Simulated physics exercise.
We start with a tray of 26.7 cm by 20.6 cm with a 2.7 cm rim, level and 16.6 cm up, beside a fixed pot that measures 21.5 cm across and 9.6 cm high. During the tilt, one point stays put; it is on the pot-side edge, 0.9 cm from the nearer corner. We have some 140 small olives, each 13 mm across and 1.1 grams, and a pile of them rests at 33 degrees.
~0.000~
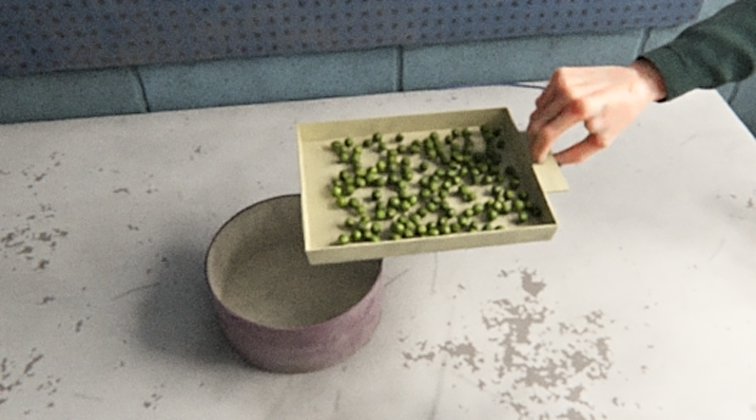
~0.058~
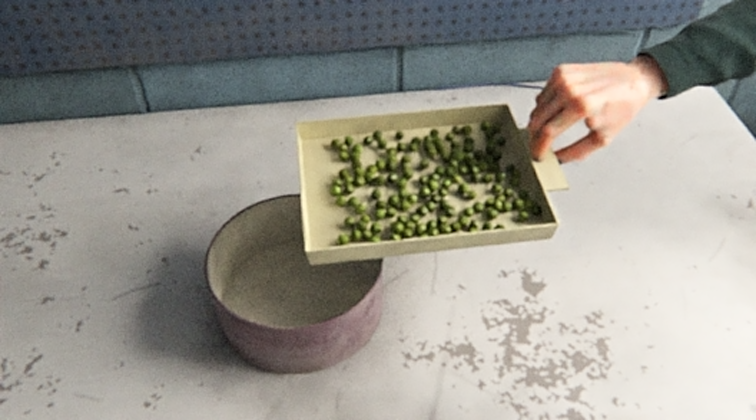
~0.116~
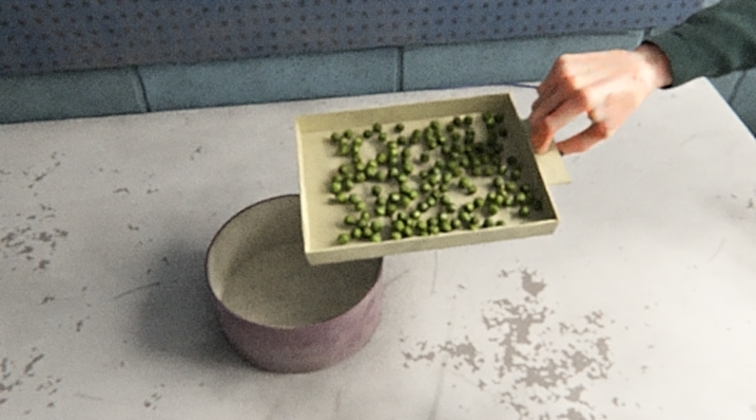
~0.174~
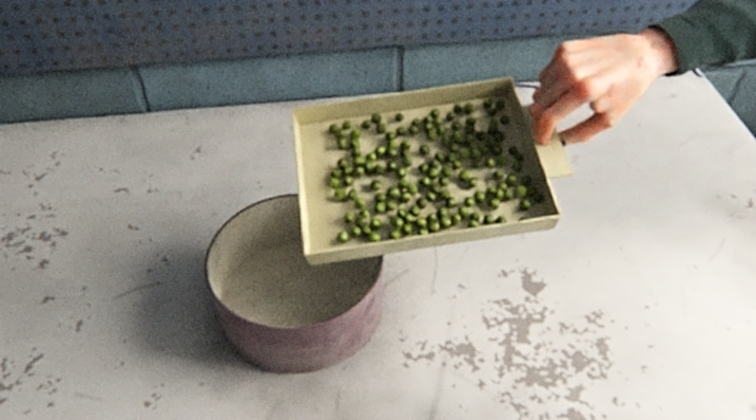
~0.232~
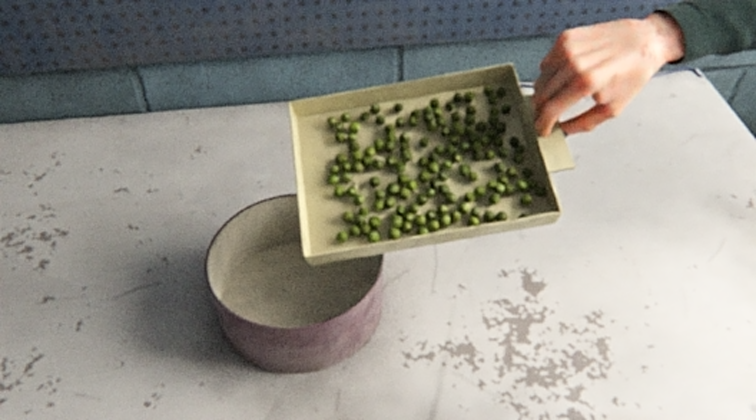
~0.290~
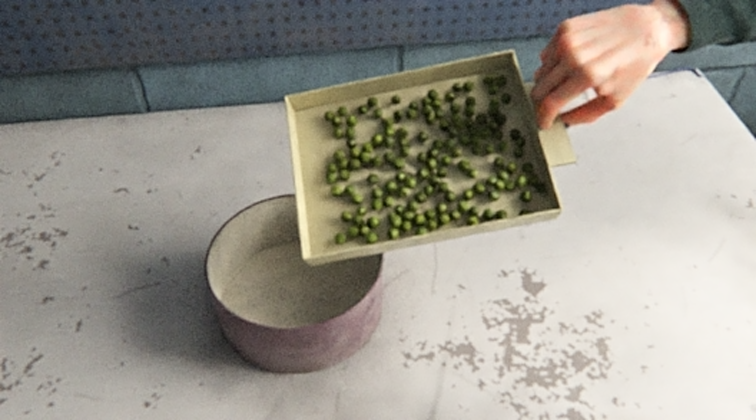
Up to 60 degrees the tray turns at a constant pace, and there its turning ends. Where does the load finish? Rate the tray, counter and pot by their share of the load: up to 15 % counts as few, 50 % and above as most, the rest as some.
Tray: Most; counter: Few; pot: Few.
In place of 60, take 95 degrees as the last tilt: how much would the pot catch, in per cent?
About 0 in a hundred would end up in the pot.
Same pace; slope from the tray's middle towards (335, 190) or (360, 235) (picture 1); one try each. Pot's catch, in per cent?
Near 5 and 0 percent, in that order.
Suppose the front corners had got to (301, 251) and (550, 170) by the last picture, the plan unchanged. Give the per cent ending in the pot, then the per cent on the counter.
Pot 5; counter 5.
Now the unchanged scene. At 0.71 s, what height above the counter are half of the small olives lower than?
Roughly 24 centimetres, more or less.
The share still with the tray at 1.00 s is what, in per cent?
Around 100 percent.
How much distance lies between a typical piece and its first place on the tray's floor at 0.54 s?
By then it sits near 6 cm from where it began.
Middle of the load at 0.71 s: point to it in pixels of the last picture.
My estimate is roughly (394, 195).
After 0.54 s, tilt 40 degrees; the tray holds 100 %, the pot 0 %.
After 0.71 s, tilt 54 degrees; the tray holds 100 %, the pot 0 %.
After 1.00 s, tilt 60 degrees; the tray holds 100 %, the pot 0 %.
In the end, at 1.9 s, tray 100 %, counter 0 %, pot 0 %.
